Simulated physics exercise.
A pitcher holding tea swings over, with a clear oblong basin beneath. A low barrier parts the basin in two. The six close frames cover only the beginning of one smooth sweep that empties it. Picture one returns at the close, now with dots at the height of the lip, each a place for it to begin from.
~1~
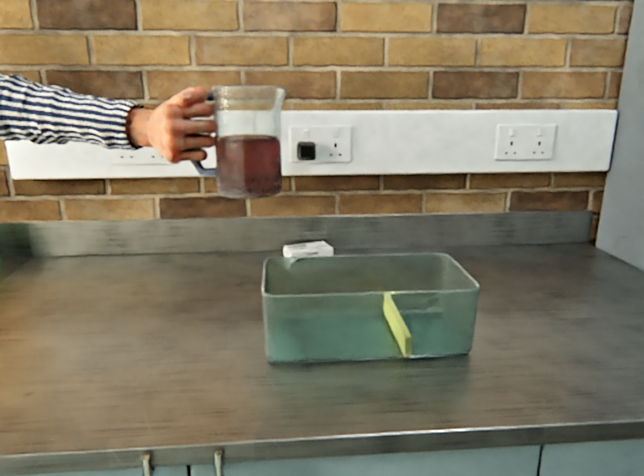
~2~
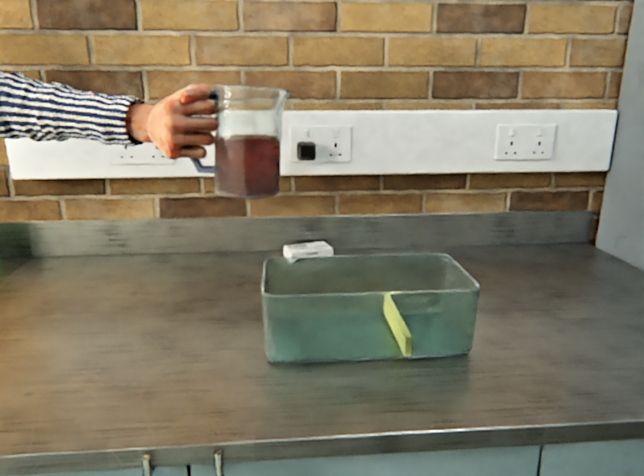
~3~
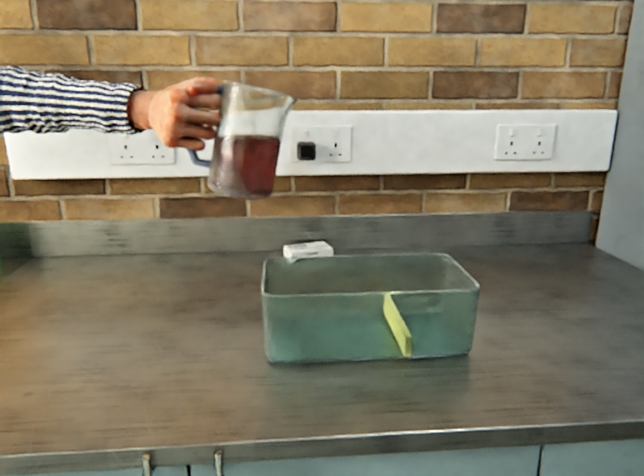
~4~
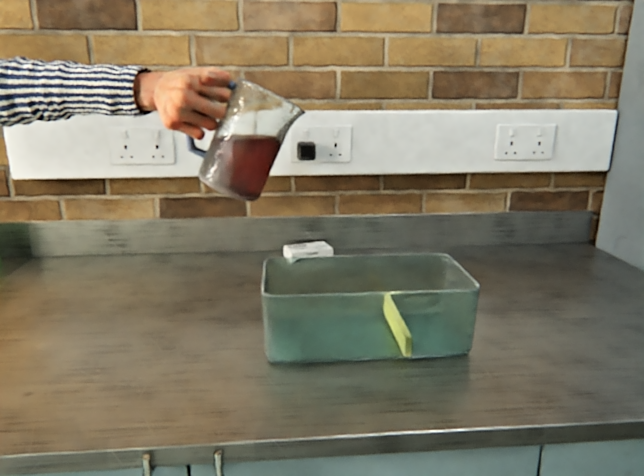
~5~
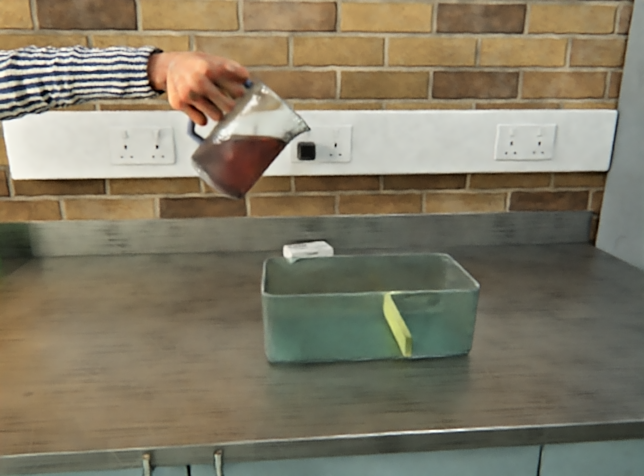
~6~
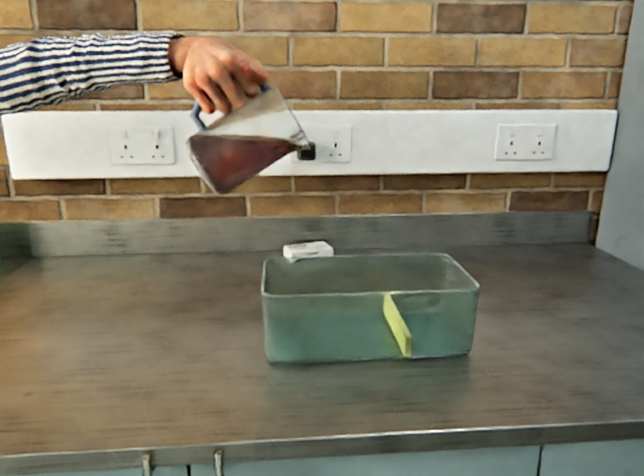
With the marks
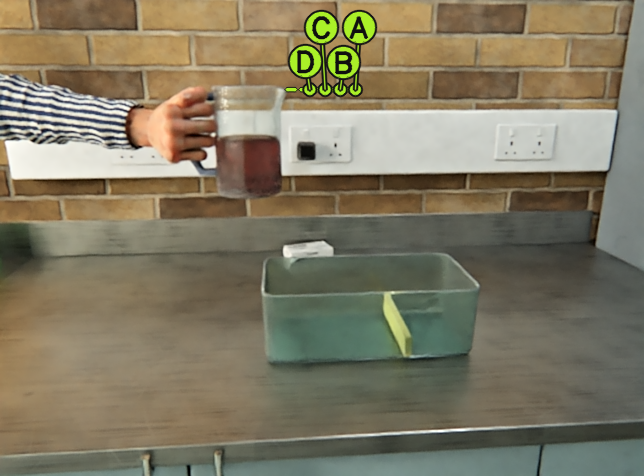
A hand tilts a clear pitcher of dark reddish liquid rightward above a divided oblong basin.
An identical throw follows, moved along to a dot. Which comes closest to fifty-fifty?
It is C.
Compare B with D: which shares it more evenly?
That is dot B.
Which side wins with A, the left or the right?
The right side.
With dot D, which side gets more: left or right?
The left side.
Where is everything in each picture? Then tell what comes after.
The first picture shows upright, lip at (287, 89); basin from (266, 361) to (470, 352); top of the wall at (397, 315); nothing has left yet.
The second picture shows tipped about 3°, lip at (289, 91); nothing has left yet.
The third picture shows tipped about 12°, lip at (296, 99); nothing has left yet.
The fourth picture shows tipped about 25°, lip at (304, 111); nothing has left yet.
The fifth picture shows tipped about 41°, lip at (310, 129); nothing has left yet.
The sixth picture shows tipped about 58°, lip at (311, 147); nothing has left yet.
On the marked copy, A at (355, 89); B at (340, 89); C at (325, 89); D at (309, 89).
If A is chosen, about 17 % ends left of the wall and 79 % right of it; 5 % is lost outside.
If B is chosen, about 17 % ends left of the wall and 79 % right of it; 4 % is lost outside.
If C is chosen, about 51 % ends left of the wall and 45 % right of it; 4 % is lost outside.
If D is chosen, about 87 % ends left of the wall and 8 % right of it; 5 % is lost outside.
